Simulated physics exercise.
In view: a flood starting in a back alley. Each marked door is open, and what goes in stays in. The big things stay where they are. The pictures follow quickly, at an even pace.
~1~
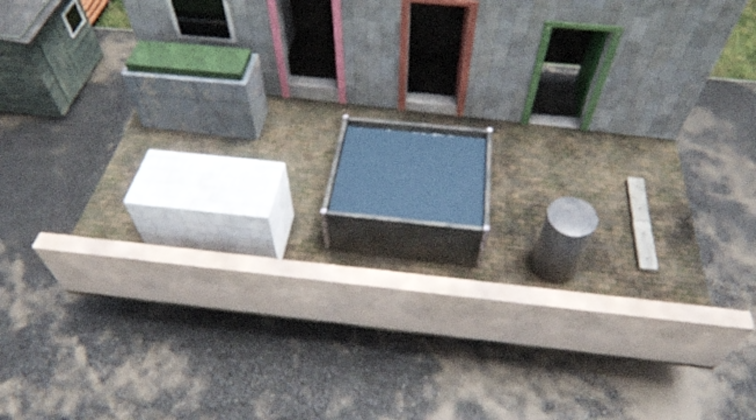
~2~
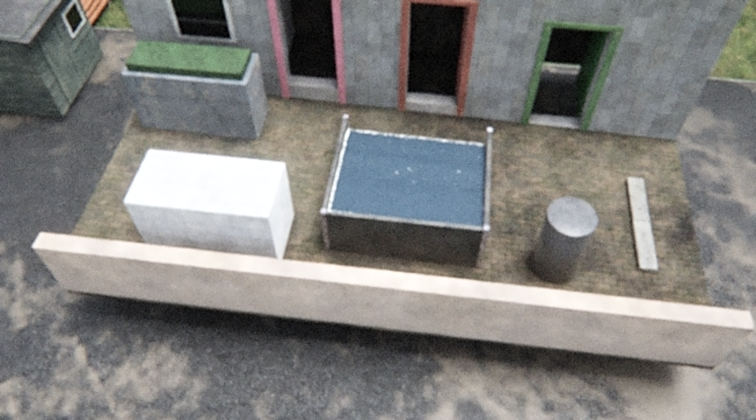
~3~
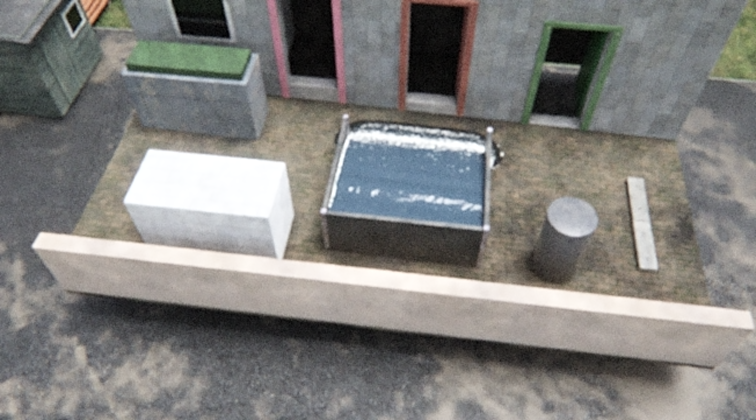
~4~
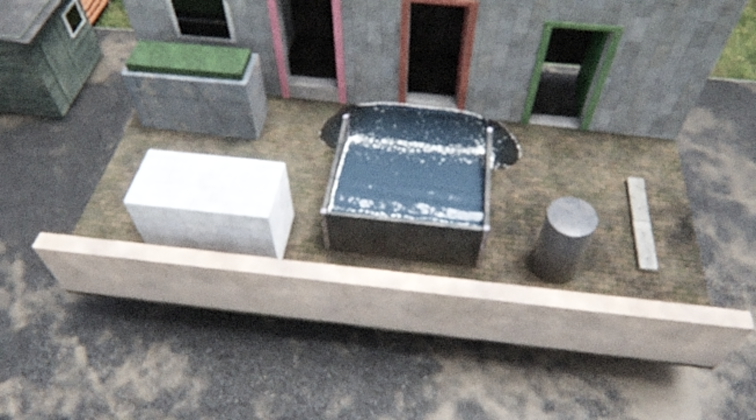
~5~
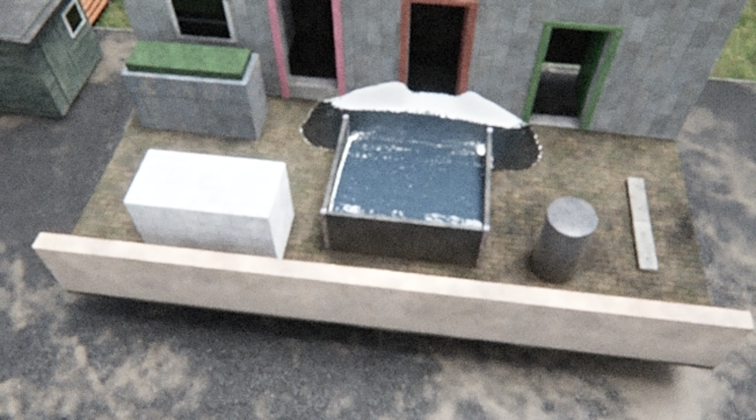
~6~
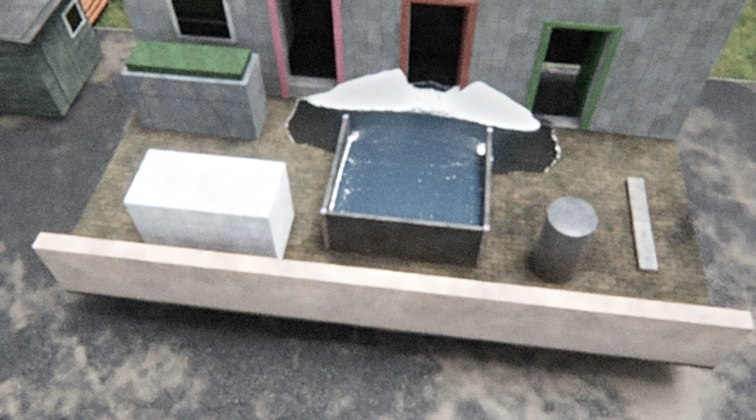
A square tank of still water pours out its far side and spreads toward the wall.
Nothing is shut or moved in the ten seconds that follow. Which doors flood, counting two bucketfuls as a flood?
The red door lets in a lot; the green door lets in a lot; the pink door admits no more than that.
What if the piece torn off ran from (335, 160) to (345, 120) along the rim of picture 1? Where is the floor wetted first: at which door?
I say the pink one.
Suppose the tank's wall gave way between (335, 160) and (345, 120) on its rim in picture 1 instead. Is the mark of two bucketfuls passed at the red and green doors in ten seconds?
Then: The red one holds; the green one holds.
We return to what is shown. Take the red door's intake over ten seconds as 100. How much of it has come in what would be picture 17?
I make it 90 per cent.
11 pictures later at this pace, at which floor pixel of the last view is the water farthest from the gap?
Around (165, 85).
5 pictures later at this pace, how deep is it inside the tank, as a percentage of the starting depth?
I make it 42 per cent.
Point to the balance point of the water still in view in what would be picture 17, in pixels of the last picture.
Near (417, 156).
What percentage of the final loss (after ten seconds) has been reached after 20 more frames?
About 50 per cent.
A moment on, water covers 25 % of the floor; the red door far over two buckets in, the green door under two buckets in, the pink door wet at the sill, nothing in.
Next, water covers 45 % of the floor; the red door far over two buckets in, the green door over two buckets in, the pink door wet at the sill, nothing in.
Then, water covers 65 % of the floor; the red door far over two buckets in, the green door over two buckets in, the pink door wet at the sill, nothing in.
Later, water covers 75 % of the floor; the red door far over two buckets in, the green door far over two buckets in, the pink door wet at the sill, nothing in.
In the end, water covers 75 % of the floor; the red door far over two buckets in, the green door far over two buckets in, the pink door wet at the sill, nothing in.
